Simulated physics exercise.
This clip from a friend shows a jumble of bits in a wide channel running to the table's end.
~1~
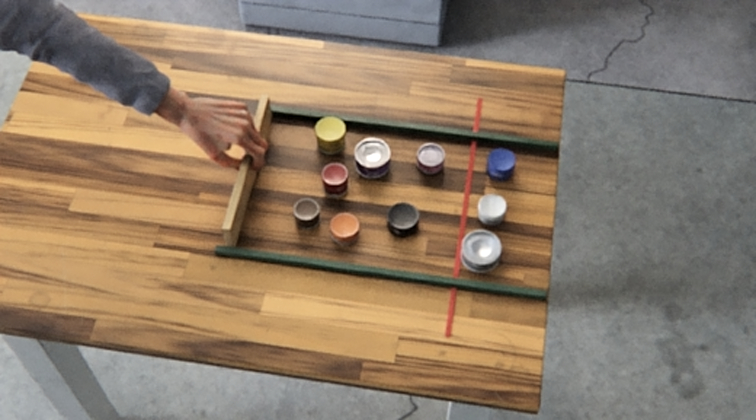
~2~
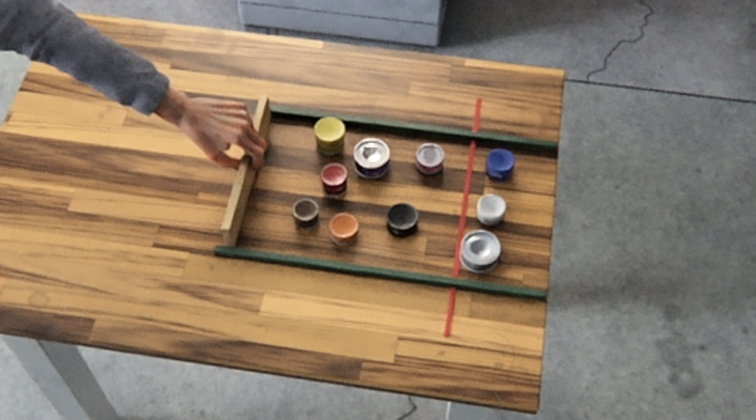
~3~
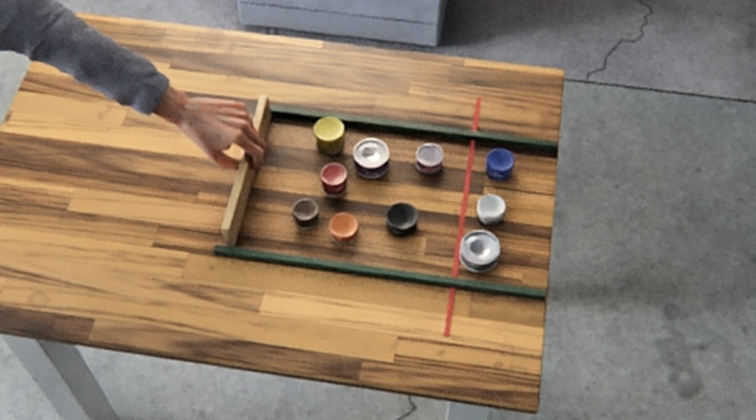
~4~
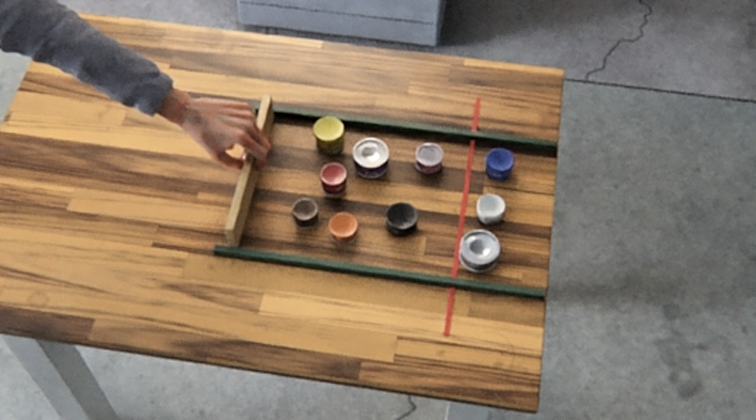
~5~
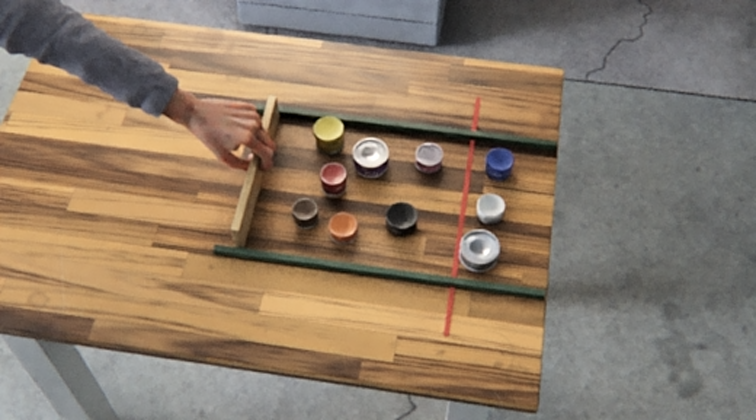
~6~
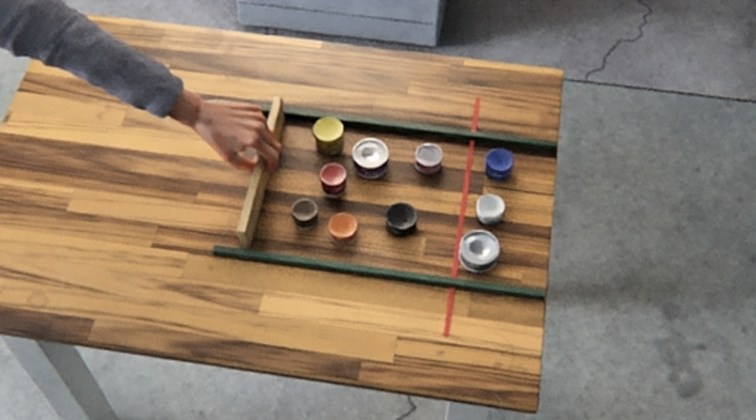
A hand gripping a wooden bar stayed nearly still at first, then slid it slightly to the right between two green strips, while the small colourful pots ahead of it stayed where they were.
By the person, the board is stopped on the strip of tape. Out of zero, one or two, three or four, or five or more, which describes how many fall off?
From what happens, the ones that come off the end make zero in total.
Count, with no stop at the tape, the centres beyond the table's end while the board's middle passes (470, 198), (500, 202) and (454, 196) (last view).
First 0, then 1, finally 0.
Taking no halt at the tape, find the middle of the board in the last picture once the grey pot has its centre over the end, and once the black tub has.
The middle is at (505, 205) when it's the grey pot, and at (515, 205) when it's the black tub.
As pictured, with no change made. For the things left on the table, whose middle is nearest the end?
It's the blue tub that ends nearest.
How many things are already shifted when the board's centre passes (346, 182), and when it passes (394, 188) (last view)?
First 5, then 7.
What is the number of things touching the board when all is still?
All in all, 5.
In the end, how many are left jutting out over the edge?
That would be 0.
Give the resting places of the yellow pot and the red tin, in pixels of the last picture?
The yellow pot finishes at (486, 151); the red tin finishes at (477, 204).
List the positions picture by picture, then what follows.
In the first picture, blue tub (501, 165); white tin (492, 210); grey pot (481, 251); board (249, 169); tape (465, 208).
In the second picture, white tin (491, 210); brown pot (306, 214).
In the third picture, grey pot (480, 251); red tin (334, 180).
In the fourth picture, blue tub (499, 165); purple pot (371, 158).
In the fifth picture, white tin (490, 209); black tub (401, 219).
In the sixth picture, blue tub (499, 165); white tin (490, 210); grey pot (479, 251); board (262, 171); tape (463, 208).
Soon after, none off yet; blue tub at rest near (499, 165); white tin at rest near (490, 210); grey pot at rest near (479, 251).
In the end, the number that fall off is zero.
